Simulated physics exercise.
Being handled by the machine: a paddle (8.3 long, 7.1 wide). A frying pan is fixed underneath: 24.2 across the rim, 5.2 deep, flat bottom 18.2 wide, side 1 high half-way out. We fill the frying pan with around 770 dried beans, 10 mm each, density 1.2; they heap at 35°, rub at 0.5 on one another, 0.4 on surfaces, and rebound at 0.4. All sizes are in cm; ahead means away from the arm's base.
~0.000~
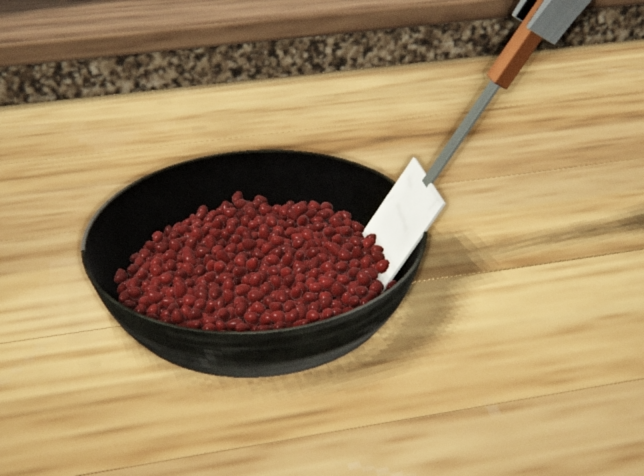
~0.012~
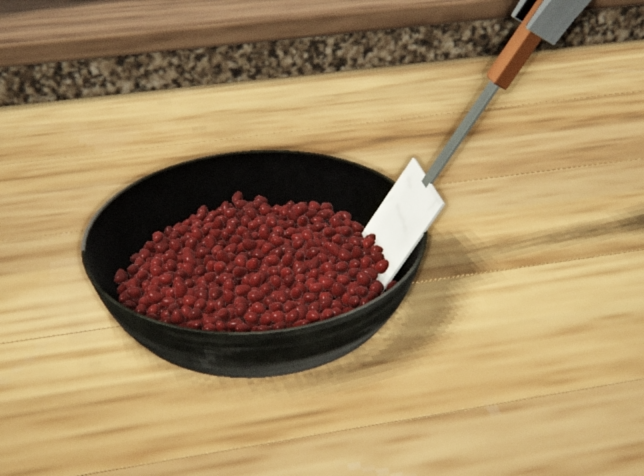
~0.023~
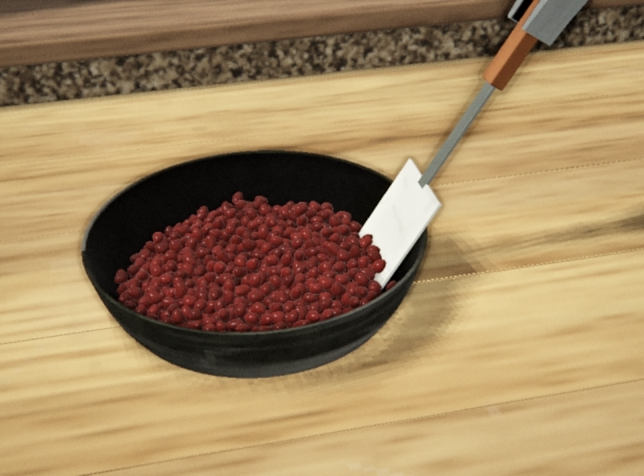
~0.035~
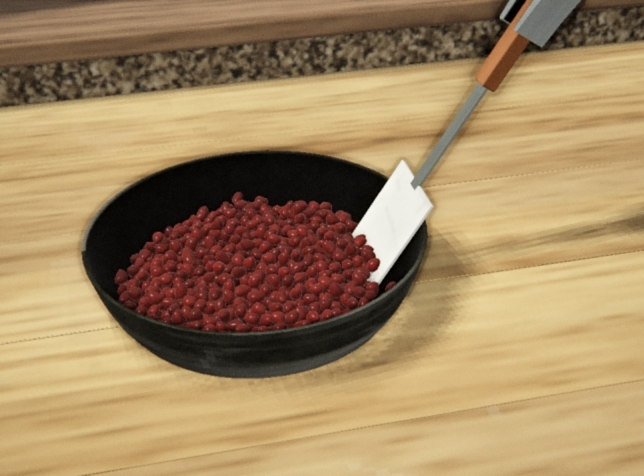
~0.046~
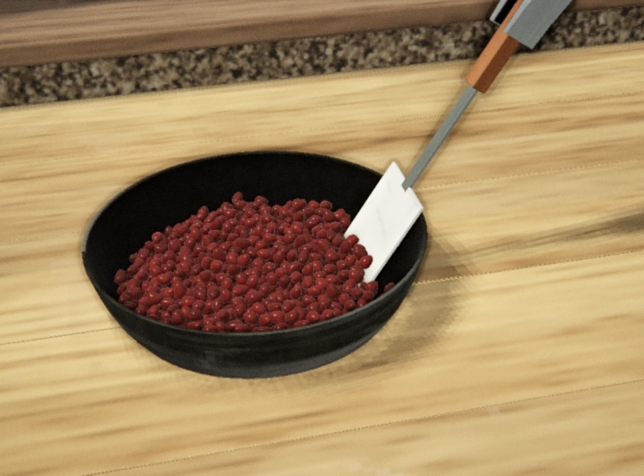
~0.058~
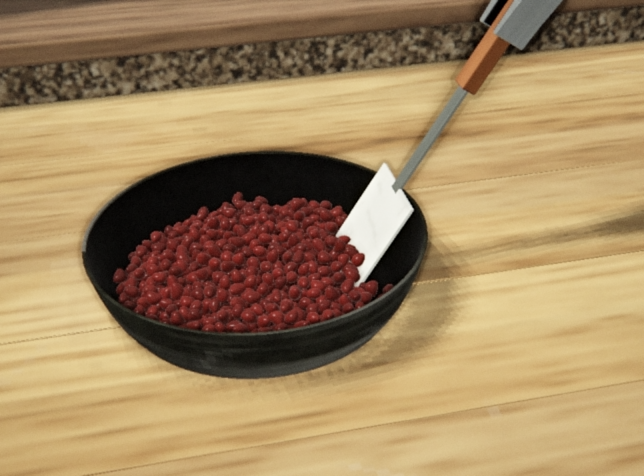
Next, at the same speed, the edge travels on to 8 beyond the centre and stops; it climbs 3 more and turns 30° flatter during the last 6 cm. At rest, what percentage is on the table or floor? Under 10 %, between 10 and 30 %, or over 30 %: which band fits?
The band that fits is under 10 %.
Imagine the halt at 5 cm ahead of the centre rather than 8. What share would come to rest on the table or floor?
Result: Approx. 0 %.
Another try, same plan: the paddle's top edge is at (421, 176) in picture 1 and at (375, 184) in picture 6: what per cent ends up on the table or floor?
Around 10 per cent finishes there.
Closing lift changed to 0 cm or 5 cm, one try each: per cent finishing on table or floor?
Estimates, in order: 0 % then 10 %.
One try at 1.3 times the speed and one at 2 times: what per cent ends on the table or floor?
Some 5 and 10 per cent.
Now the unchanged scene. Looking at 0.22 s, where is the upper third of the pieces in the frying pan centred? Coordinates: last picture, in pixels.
It is centred at about (171, 262).
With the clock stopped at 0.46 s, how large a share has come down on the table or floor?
0 %.
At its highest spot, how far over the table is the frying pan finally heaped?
Peak at rest, approximately 6.5 centimetres.
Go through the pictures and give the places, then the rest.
In the first picture, the paddle top edge at (429, 180), sloping 57°; upper third of the load around (264, 262), from x 120 to 390, top at y 200; 771 in the frying pan.
In the second picture, the paddle top edge at (428, 180), sloping 57°; upper third of the load around (264, 263), from x 120 to 390, top at y 200.
In the third picture, the paddle top edge at (425, 181), sloping 57°; upper third of the load around (265, 262), from x 120 to 390, top at y 200.
In the fourth picture, the paddle top edge at (417, 183), sloping 57°; upper third of the load around (269, 261), from x 120 to 390, top at y 200.
In the fifth picture, the paddle top edge at (408, 184), sloping 57°; upper third of the load around (267, 259), from x 120 to 390, top at y 200.
In the sixth picture, the paddle top edge at (398, 186), sloping 57°; upper third of the load around (264, 260), from x 120 to 390, top at y 200; 771 in the frying pan.
After 0.14 s, sloping 57°, highest piece 4 above the table; 771 in the frying pan.
After 0.22 s, sloping 46°, highest piece 6 above the table; 771 in the frying pan.
After 0.46 s, sloping 27°, highest piece 7 above the table; 751 in the frying pan, 17 on the table or floor, 3 on the blade or in flight.
After 1.51 s, sloping 27°, highest piece 6 above the table; 750 in the frying pan, 21 on the table or floor.
In the end, 750 in the frying pan, 21 on the table or floor. That is 3 % on the table or floor.
